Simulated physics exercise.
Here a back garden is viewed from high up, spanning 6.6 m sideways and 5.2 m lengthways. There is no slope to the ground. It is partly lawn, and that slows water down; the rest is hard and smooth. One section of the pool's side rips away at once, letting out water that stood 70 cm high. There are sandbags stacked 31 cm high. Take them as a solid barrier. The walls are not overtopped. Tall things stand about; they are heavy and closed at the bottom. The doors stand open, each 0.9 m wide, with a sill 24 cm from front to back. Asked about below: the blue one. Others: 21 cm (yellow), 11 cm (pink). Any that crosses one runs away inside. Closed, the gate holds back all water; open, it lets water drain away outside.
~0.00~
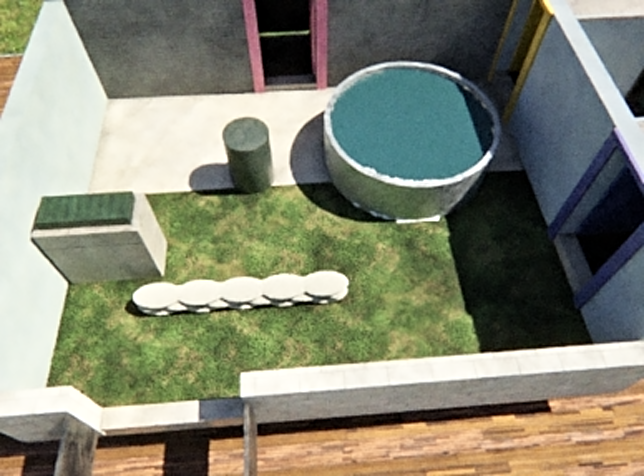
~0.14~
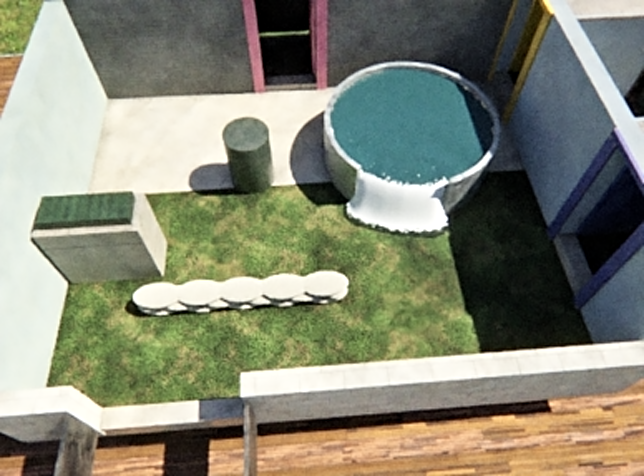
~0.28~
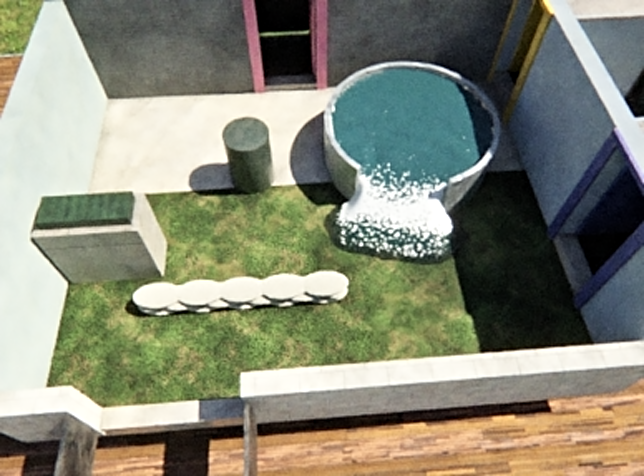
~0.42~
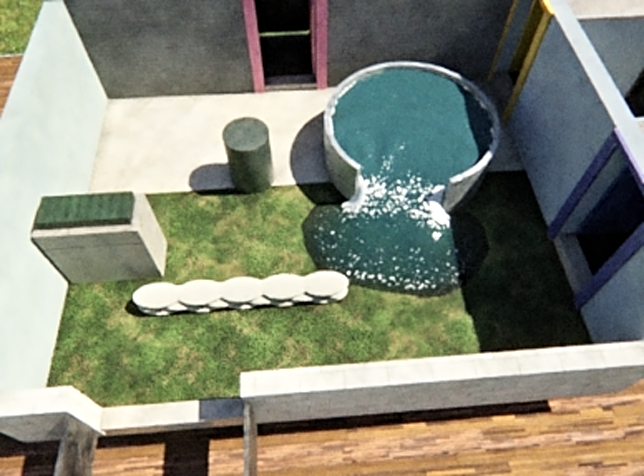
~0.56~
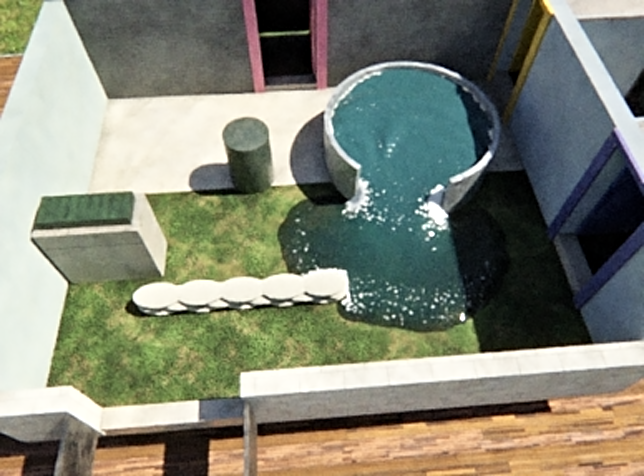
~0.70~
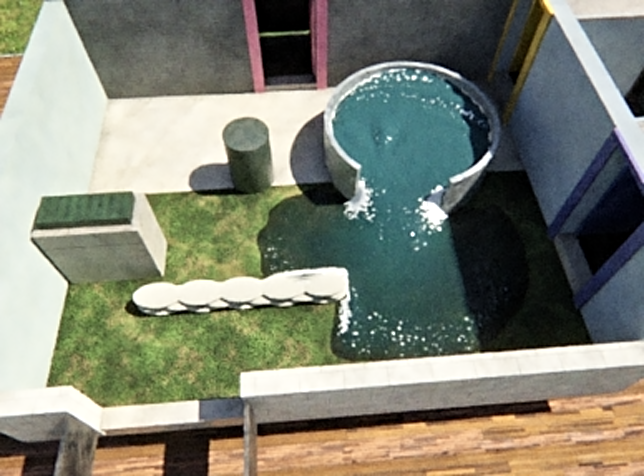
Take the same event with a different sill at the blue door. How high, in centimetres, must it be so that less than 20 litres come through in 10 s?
It must be about 11.5 cm high.
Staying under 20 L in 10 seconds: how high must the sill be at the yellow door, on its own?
Yellow: Roughly 9.0 cm.
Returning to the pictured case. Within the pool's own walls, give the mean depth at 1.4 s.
About 47 cm.
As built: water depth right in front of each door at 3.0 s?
In cm: Yellow 0, blue 16, pink 0.
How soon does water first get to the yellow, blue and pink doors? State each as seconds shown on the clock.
Yellow at 4.5 s, blue at 1.8 s and pink at 6.0 s.
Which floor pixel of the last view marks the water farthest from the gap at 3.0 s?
Pixel: About (57, 338).
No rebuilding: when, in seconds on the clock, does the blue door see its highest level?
Some 3.4 s, more or less.
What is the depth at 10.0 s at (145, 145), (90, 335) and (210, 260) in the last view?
Depths in order: 6 / 8 / 8 cm.
After 1.4 s water covers 30 % of the floor, deepest (38 cm) near (342, 279); it has not reached the blue door.
After 3.0 s water covers 60 % of the floor, deepest (31 cm) near (594, 368); 16 cm at the blue door, 0 litres in over its 17 cm sill.
After 10.0 s water covers 95 % of the floor, deepest (11 cm) near (466, 86); 10 cm at the blue door, 1 litre in over its 17 cm sill.
At the blue door as built, the water arrived by 1.8 s and peaked near 17 cm at 3.4 s.
Run again over the same 10 s with other heights there, 33 litres in over 10.5 cm, 7 litres over 14 cm. The limit of 20 litres is kept from about 11.5 cm up.
